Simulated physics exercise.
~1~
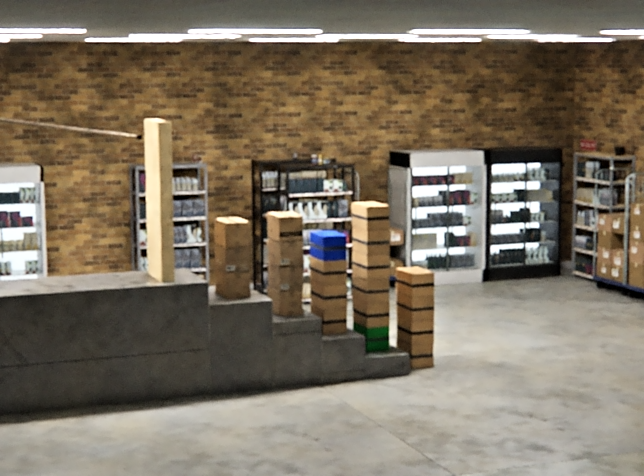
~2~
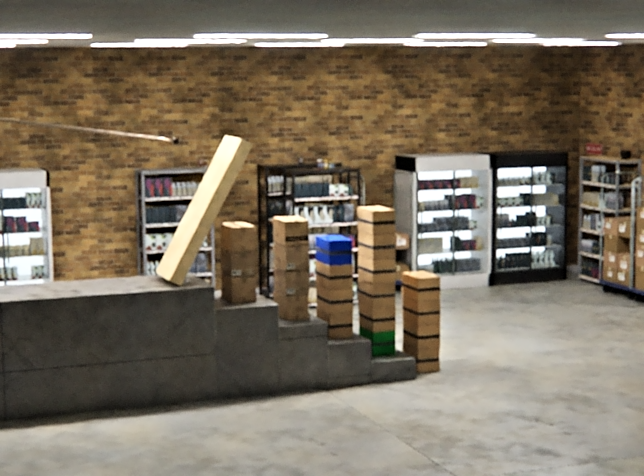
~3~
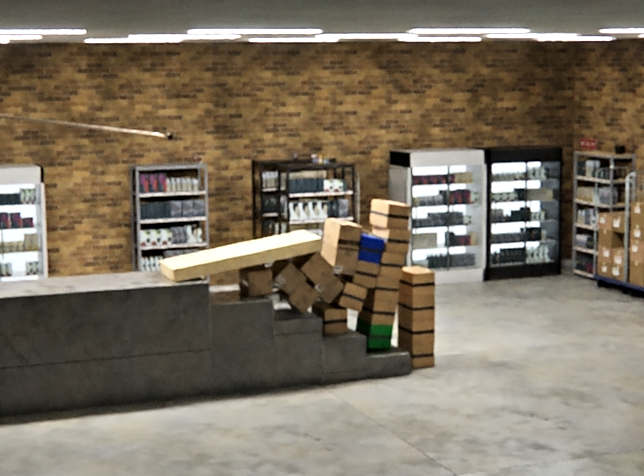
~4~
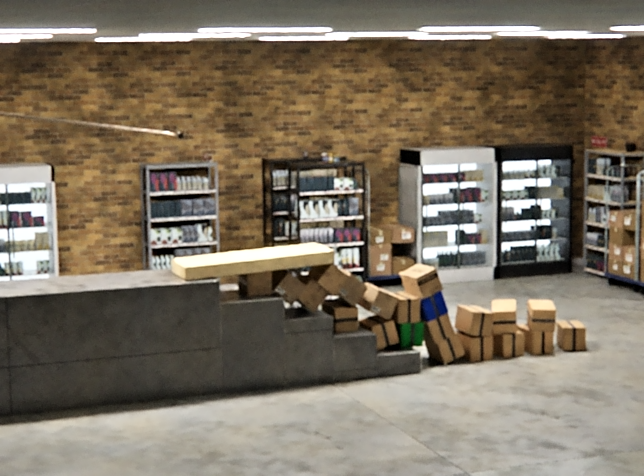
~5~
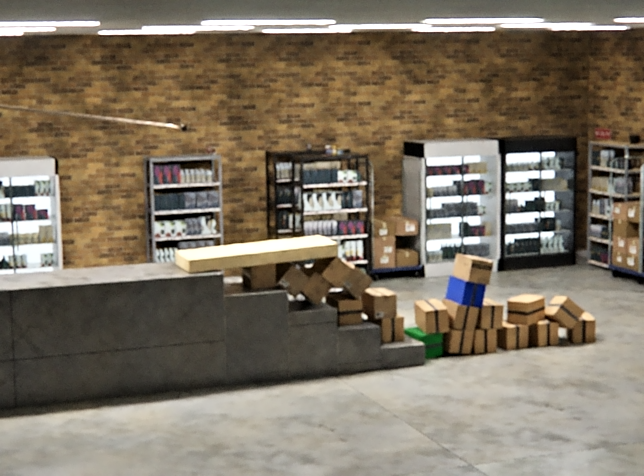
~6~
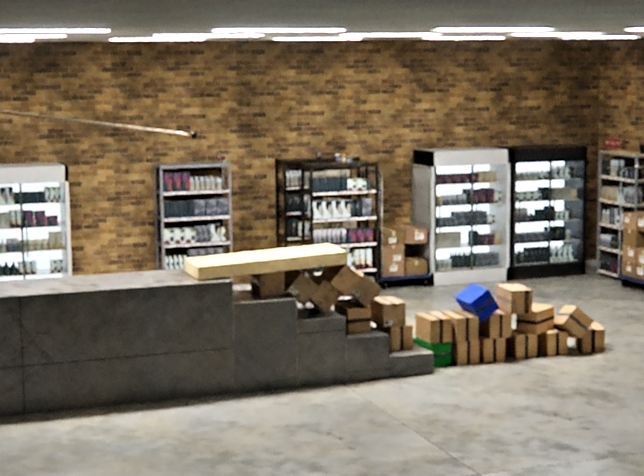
In a brick-walled storeroom with lit coolers, a tall pale board on a concrete ledge tipped right onto stacks of cardboard boxes standing on descending steps, and the stacks toppled one into another until boxes, including a blue and a green one, lay strewn across the floor.
